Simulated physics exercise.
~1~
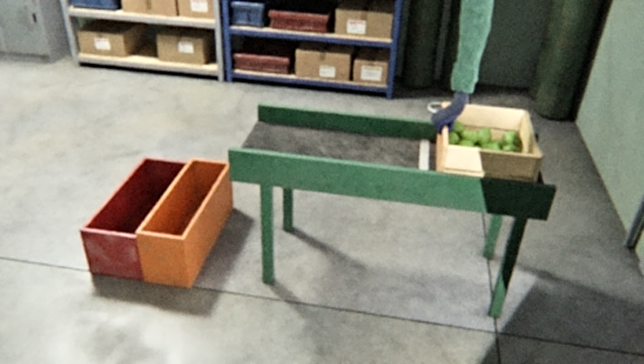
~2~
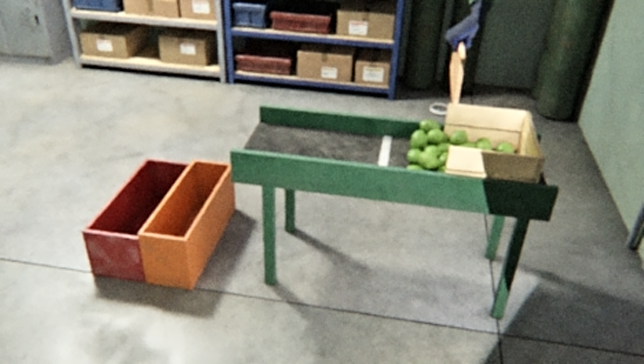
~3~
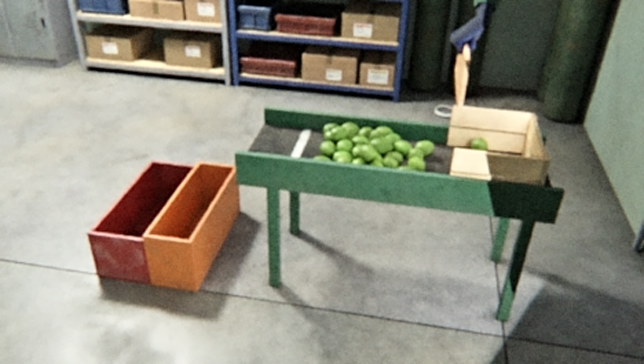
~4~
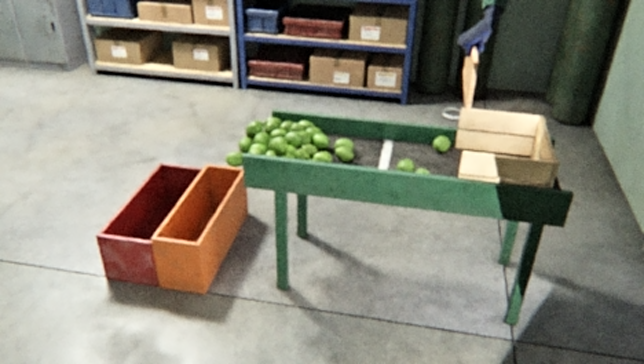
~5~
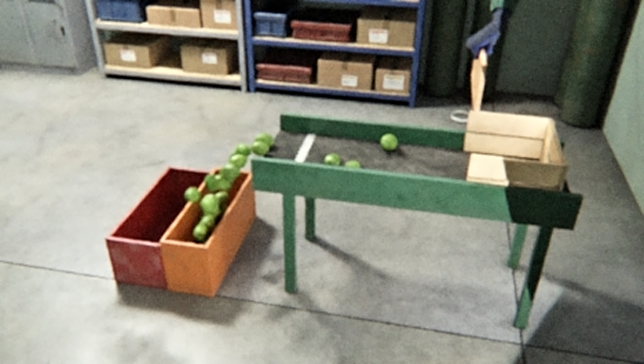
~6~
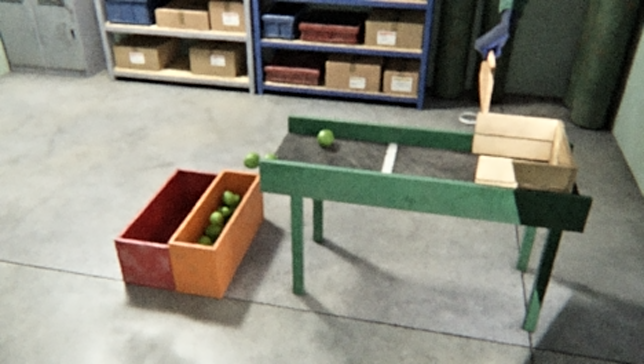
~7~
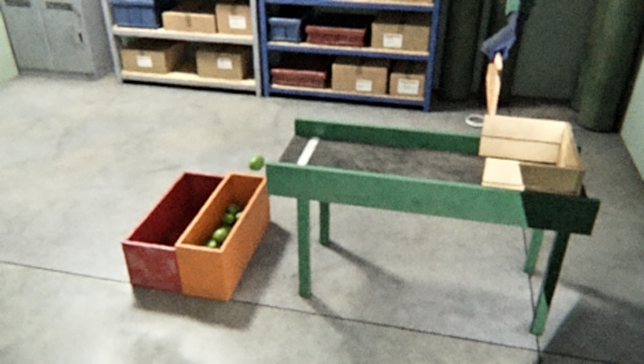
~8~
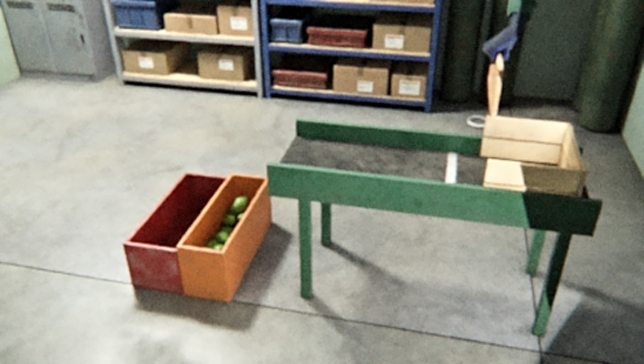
The video shows limes leaving a wooden pen on a green table-like conveyor once a gate lifts at the right, riding the belt left and tumbling off its end into the orange box, where they settle, leaving the belt and the neighbouring red box empty.
